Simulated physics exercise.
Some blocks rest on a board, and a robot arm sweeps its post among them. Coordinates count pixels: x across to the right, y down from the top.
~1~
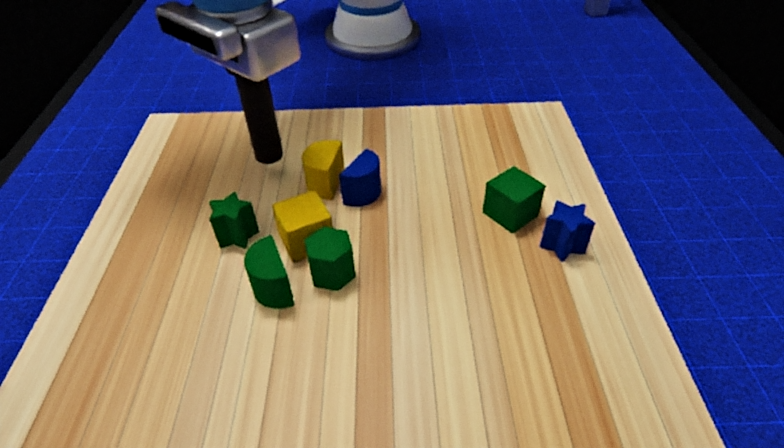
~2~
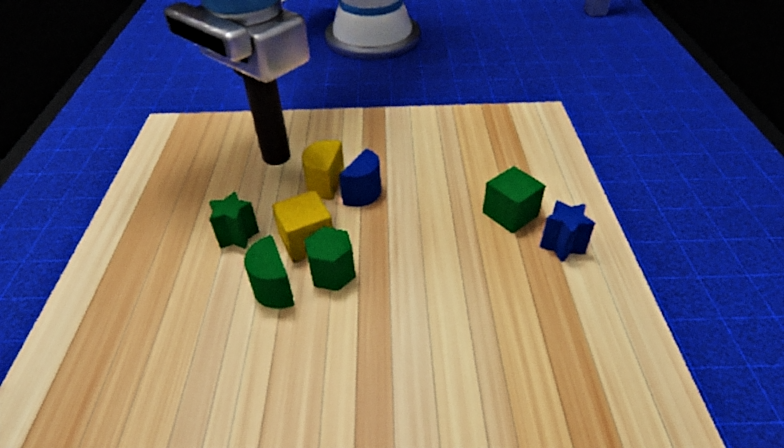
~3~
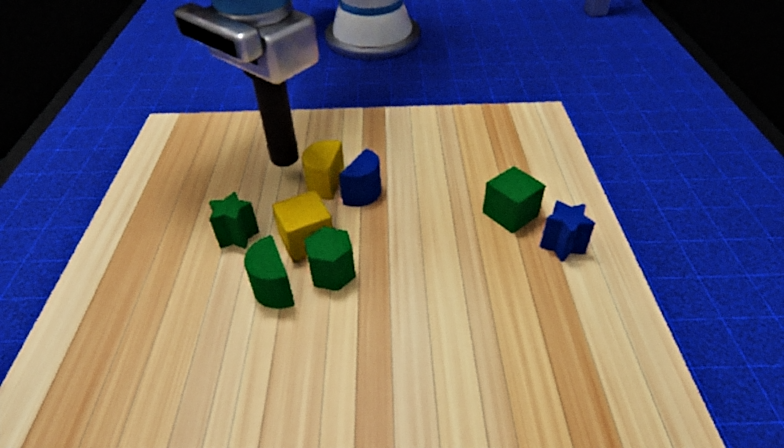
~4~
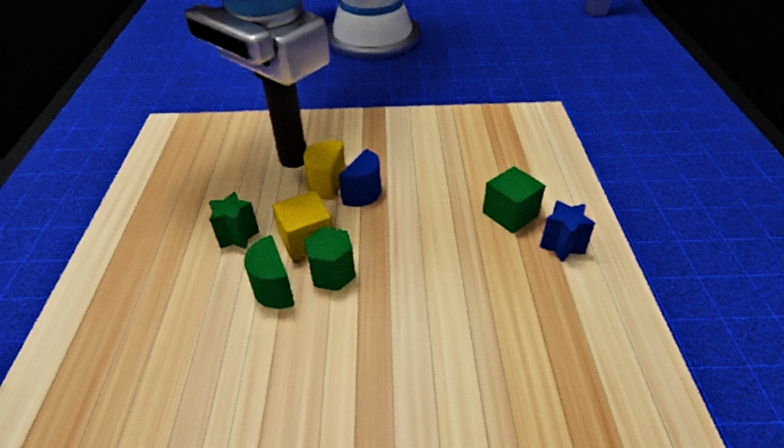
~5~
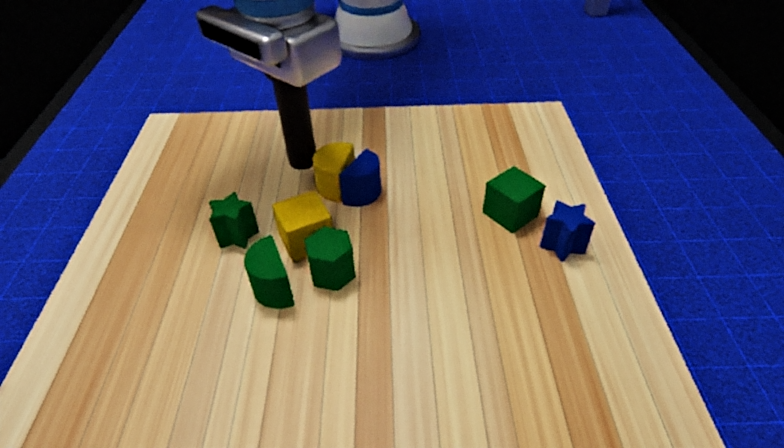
Robot arm sliding its dark post slowly right across a wooden board, then nudging a yellow block slightly toward a blue one.
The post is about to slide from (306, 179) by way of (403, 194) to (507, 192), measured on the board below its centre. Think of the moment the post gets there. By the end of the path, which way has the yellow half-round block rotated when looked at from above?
Direction: Clockwise.
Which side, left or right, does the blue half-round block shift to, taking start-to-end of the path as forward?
Gets pushed right.
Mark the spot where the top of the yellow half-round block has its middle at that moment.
Answer: (480, 188).
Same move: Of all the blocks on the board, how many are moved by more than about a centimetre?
My answer is three or more.
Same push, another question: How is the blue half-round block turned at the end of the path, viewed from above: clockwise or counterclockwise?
From overhead, the rotation is clockwise.
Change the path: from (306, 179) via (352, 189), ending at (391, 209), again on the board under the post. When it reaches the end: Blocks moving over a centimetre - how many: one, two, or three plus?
Two blocks, no more.
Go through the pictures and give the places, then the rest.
Post's lower end at (270, 157); yellow square piece at (301, 210); yellow half-round block at (321, 153); blue half-round block at (363, 164); green square piece at (516, 183), in the first frame.
Post at (277, 158); blocks still, in the second frame.
Post at (285, 159); blocks still, in the third frame.
Post at (294, 161); blocks still, in the fourth frame.
Post at (303, 162); yellow square piece at (301, 210); yellow half-round block at (332, 155); blue half-round block at (363, 164); green square piece at (516, 183), in the fifth frame.
The first path, step by step. One third of the way, post at (369, 174); yellow half-round block at (398, 171), turned 20° clockwise; blue half-round block at (421, 182).
Two thirds of the way, post at (440, 179); yellow half-round block at (463, 185), turned 70° clockwise; blue half-round block at (468, 204), turned 50° clockwise.
At the end, post at (510, 175); yellow square piece still; yellow half-round block at (480, 188), turned 100° clockwise; blue half-round block at (471, 207), turned 80° clockwise; green square piece at (536, 186), turned 15° anticlockwise.
